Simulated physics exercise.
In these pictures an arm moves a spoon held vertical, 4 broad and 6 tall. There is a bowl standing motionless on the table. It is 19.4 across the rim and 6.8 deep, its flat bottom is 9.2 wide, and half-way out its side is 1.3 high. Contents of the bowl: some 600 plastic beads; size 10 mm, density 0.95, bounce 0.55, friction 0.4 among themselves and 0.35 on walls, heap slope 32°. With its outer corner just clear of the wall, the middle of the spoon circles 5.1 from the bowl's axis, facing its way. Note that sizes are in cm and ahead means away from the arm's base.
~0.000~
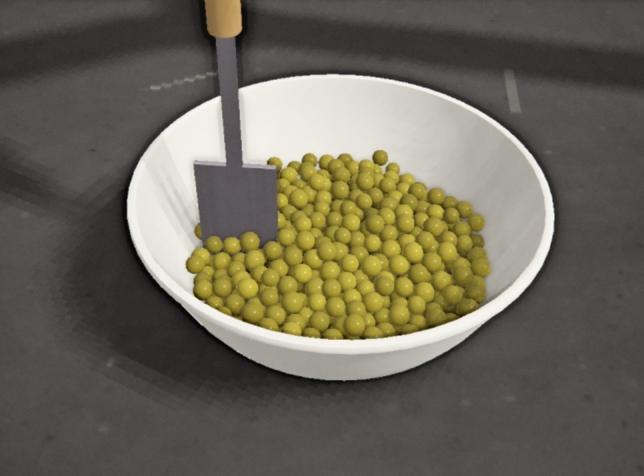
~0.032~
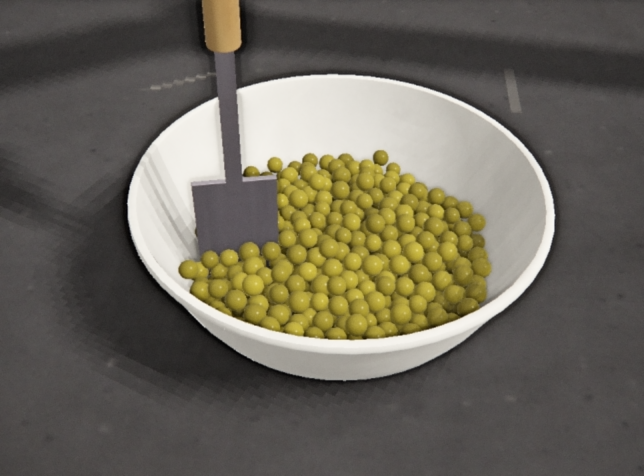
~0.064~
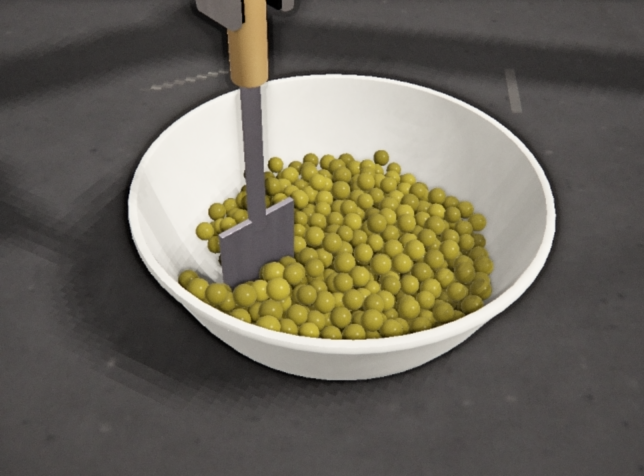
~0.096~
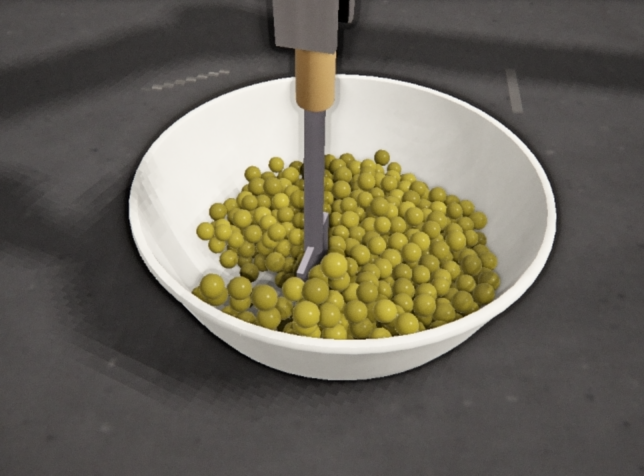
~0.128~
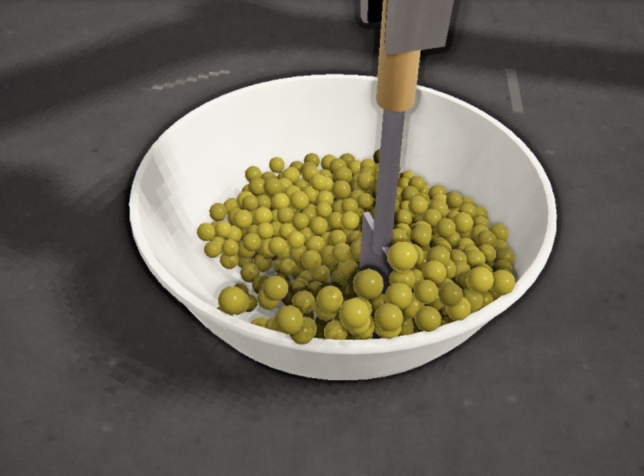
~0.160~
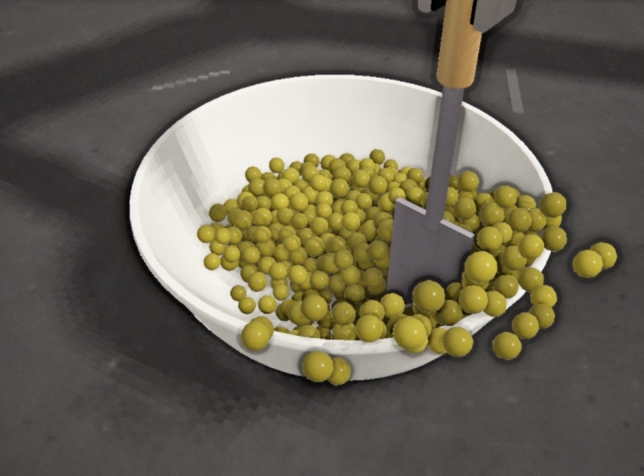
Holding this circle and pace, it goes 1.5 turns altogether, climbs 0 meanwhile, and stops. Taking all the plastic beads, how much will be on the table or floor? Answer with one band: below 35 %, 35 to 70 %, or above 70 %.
35 to 70 %.
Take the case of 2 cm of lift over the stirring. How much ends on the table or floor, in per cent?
Around 25 percent of it.
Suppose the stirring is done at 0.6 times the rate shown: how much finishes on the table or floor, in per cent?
Some 15 per cent.
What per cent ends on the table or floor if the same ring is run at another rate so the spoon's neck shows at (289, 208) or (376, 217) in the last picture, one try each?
Around 10 and 30 percent, in that order.
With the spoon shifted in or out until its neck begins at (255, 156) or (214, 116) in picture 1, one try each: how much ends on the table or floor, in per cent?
Near 30 and 30 in a hundred, one try each.
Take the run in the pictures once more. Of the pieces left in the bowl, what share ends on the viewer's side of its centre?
I'd put it at roughly 40 per cent.
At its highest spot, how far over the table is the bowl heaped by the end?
Height: Roughly 5.0 cm.
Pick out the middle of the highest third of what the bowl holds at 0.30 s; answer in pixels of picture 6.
About (275, 131).
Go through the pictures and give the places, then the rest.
The spoon neck at (233, 139), 0° round; upper third of the load around (345, 237), from x 195 to 480, top at y 160; 603 in the bowl, in the first picture.
The spoon neck at (232, 154), 14° round; upper third of the load around (341, 241), from x 190 to 480, top at y 160, in the second picture.
The spoon neck at (256, 190), 46° round; upper third of the load around (339, 258), from x 190 to 485, top at y 160, in the third picture.
The spoon neck at (314, 215), 79° round; upper third of the load around (363, 280), from x 200 to 490, top at y 160, in the fourth picture.
The spoon neck at (385, 215), 113° round; upper third of the load around (417, 273), from x 205 to 505, top at y 155; 593 in the bowl, 10 in flight or on the tool, in the fifth picture.
The spoon neck at (438, 190), 146° round; upper third of the load around (464, 242), from x 205 to 600, top at y 155; 578 in the bowl, 25 in flight or on the tool, in the sixth picture.
After 0.30 s, 295° round, highest piece 12 above the table; 468 in the bowl, 25 on the table or floor, 110 in flight or on the tool.
After 0.45 s, 84° round, highest piece 11 above the table; 384 in the bowl, 147 on the table or floor, 72 in flight or on the tool.
After 0.72 s, 180° round, highest piece 7 above the table; 331 in the bowl, 271 on the table or floor, 1 in flight or on the tool.
After 1.42 s, 180° round, highest piece 5 above the table; 331 in the bowl, 272 on the table or floor.
In the end, 331 in the bowl, 272 on the table or floor. That is 45 % on the table or floor.
